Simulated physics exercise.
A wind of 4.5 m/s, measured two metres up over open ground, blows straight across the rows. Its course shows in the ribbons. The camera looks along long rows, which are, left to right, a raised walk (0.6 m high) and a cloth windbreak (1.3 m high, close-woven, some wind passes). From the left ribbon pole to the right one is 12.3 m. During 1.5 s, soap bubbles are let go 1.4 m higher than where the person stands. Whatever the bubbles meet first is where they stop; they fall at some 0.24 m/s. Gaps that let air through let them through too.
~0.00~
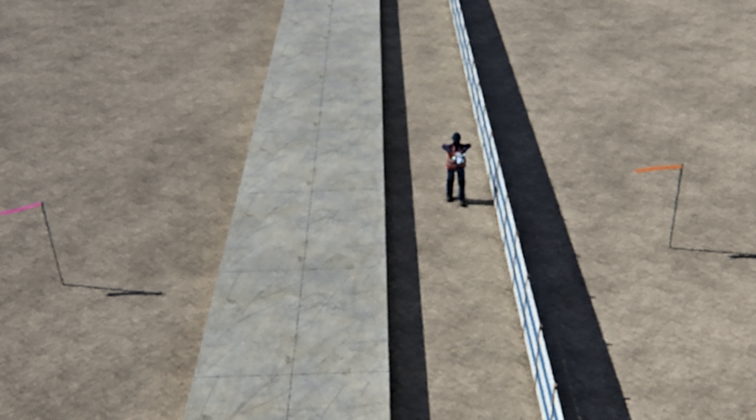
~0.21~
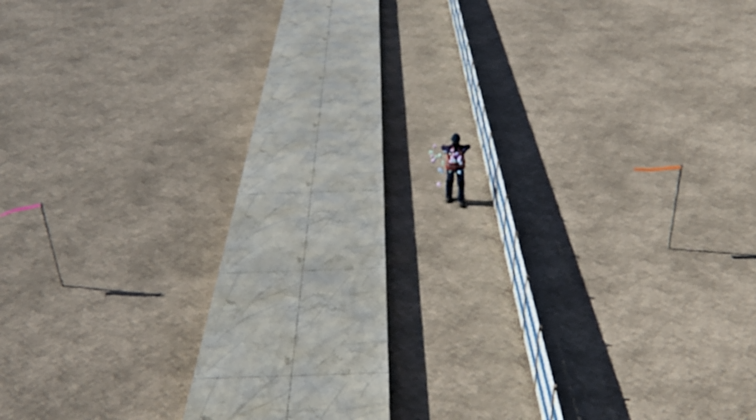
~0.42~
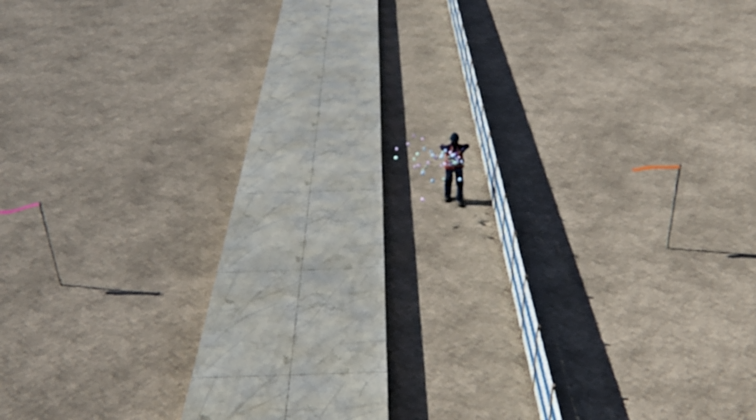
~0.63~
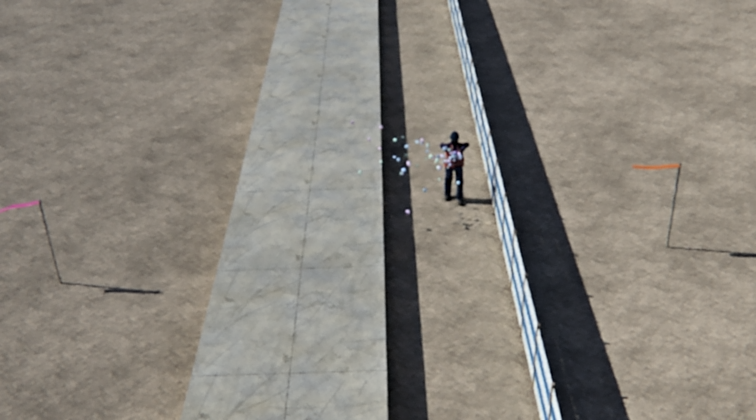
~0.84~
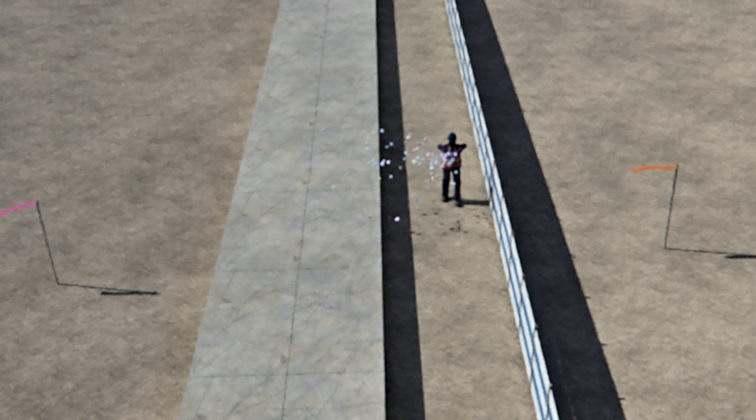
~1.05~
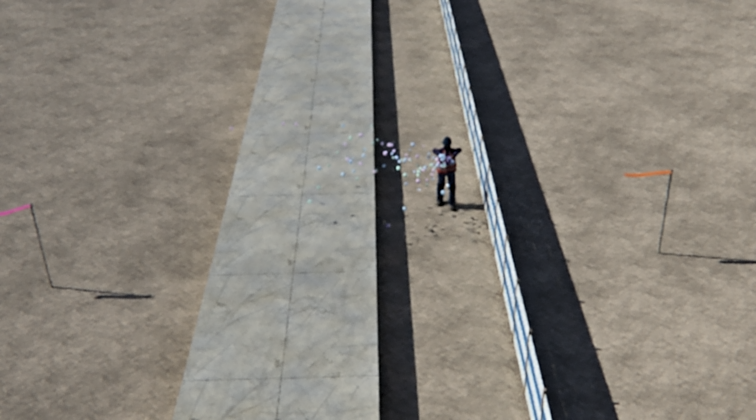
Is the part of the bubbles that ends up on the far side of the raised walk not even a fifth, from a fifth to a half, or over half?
What finishes beyond it is upwards of half.
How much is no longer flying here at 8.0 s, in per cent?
Estimate: Around 60 %.
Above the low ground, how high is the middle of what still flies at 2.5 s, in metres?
Middle height: Approx. 1.4 m.
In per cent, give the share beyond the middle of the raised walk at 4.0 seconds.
80 per cent or so.
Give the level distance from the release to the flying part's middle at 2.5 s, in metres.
It works out to about 3.5 m.
After 2.5 s, 52 % is beyond the raised walk; 5 % has touched down or left; the middle of what still flies is 1.3 m above the low ground, near (287, 171).
After 4.0 s, 78 % is beyond the raised walk; 24 % has touched down or left; the middle of what still flies is 1.3 m above the low ground, near (109, 174).
After 8.0 s, 82 % is beyond the raised walk; 60 % has touched down or left.
After 20.0 s, 82 % is beyond the raised walk; 100 % has touched down or left.
After 45.0 s, 82 % is beyond the raised walk; 100 % has touched down or left.
